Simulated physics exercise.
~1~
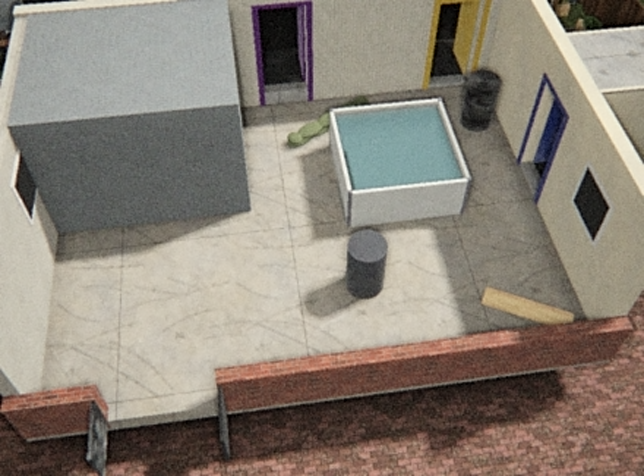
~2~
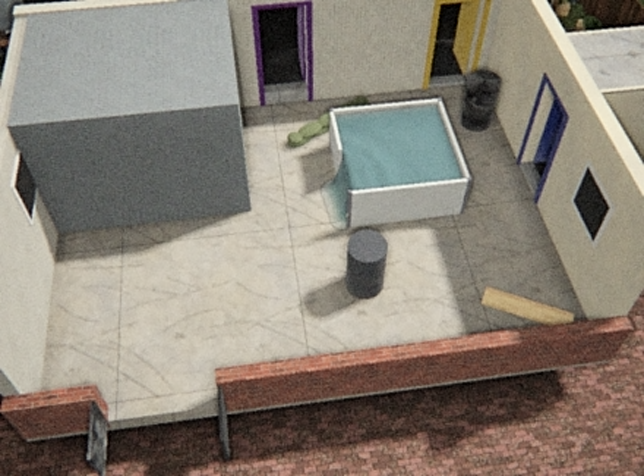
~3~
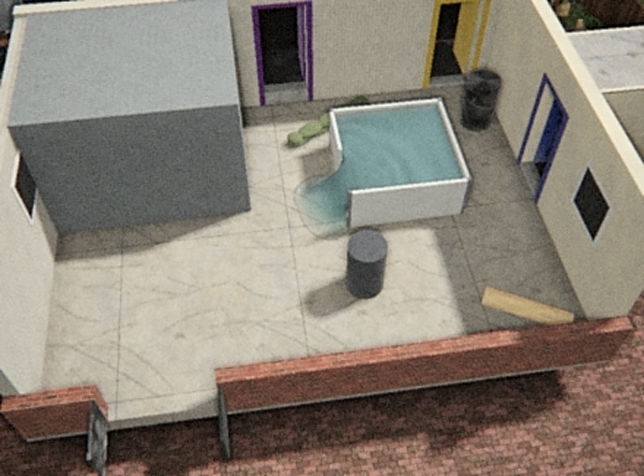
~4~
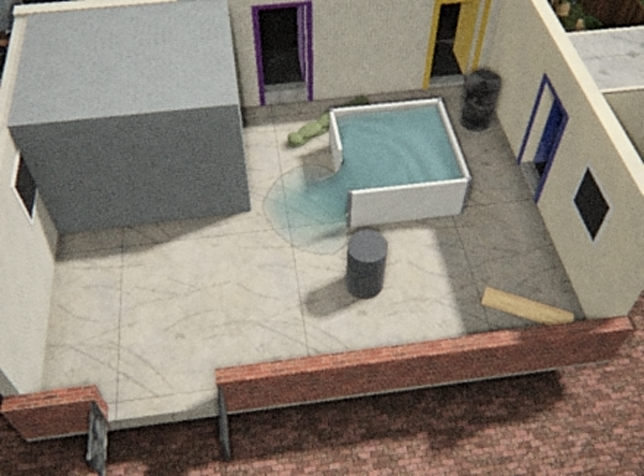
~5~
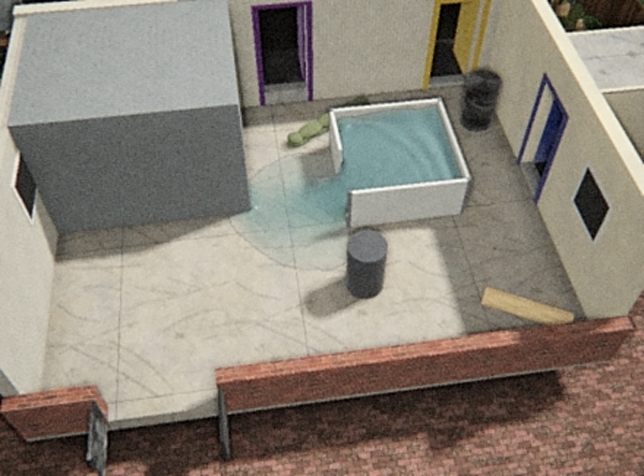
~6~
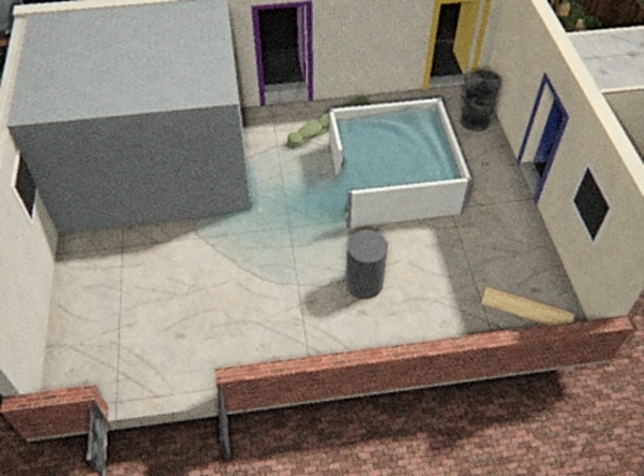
A white-walled tank of water stood still in a walled yard, then its left side gave way and water poured out, spreading left across the pale floor to the big grey block.
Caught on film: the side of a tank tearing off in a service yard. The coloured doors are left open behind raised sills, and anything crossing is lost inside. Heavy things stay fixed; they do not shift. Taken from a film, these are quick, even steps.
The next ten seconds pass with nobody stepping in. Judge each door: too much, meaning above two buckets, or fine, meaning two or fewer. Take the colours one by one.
Yellow door: Fine, blue door: Fine, purple door: Fine.
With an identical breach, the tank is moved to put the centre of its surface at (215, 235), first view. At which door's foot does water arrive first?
That would be the blue door.
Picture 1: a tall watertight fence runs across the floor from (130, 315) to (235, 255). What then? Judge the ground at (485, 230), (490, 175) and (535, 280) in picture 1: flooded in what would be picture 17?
Untouched, untouched, untouched.
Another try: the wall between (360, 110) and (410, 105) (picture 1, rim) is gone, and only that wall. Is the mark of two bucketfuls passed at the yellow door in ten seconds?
The yellow one goes past it.
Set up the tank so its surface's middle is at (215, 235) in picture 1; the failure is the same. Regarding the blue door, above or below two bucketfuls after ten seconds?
Check, blue door: Limit not reached.
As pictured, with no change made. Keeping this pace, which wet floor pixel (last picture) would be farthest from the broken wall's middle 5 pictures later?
Close to (65, 269), I think.
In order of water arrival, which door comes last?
It's the one in blue.
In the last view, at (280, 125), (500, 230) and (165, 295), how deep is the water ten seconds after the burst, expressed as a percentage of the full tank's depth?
Going in order, that's 12, 2 and 10 %.
A moment on, water covers 30 % of the floor; the yellow door not reached, the blue door not reached, the purple door not reached.
Next, water covers 50 % of the floor; the yellow door not reached, the blue door not reached, the purple door wet at the sill, nothing in.
Then, water covers 55 % of the floor; the yellow door wet at the sill, nothing in, the blue door not reached, the purple door wet at the sill, nothing in.
Later, water covers 65 % of the floor; the yellow door wet at the sill, nothing in, the blue door wet at the sill, nothing in, the purple door wet at the sill, nothing in.
In the end, water covers 80 % of the floor; the yellow door wet at the sill, nothing in, the blue door wet at the sill, nothing in, the purple door wet at the sill, nothing in.
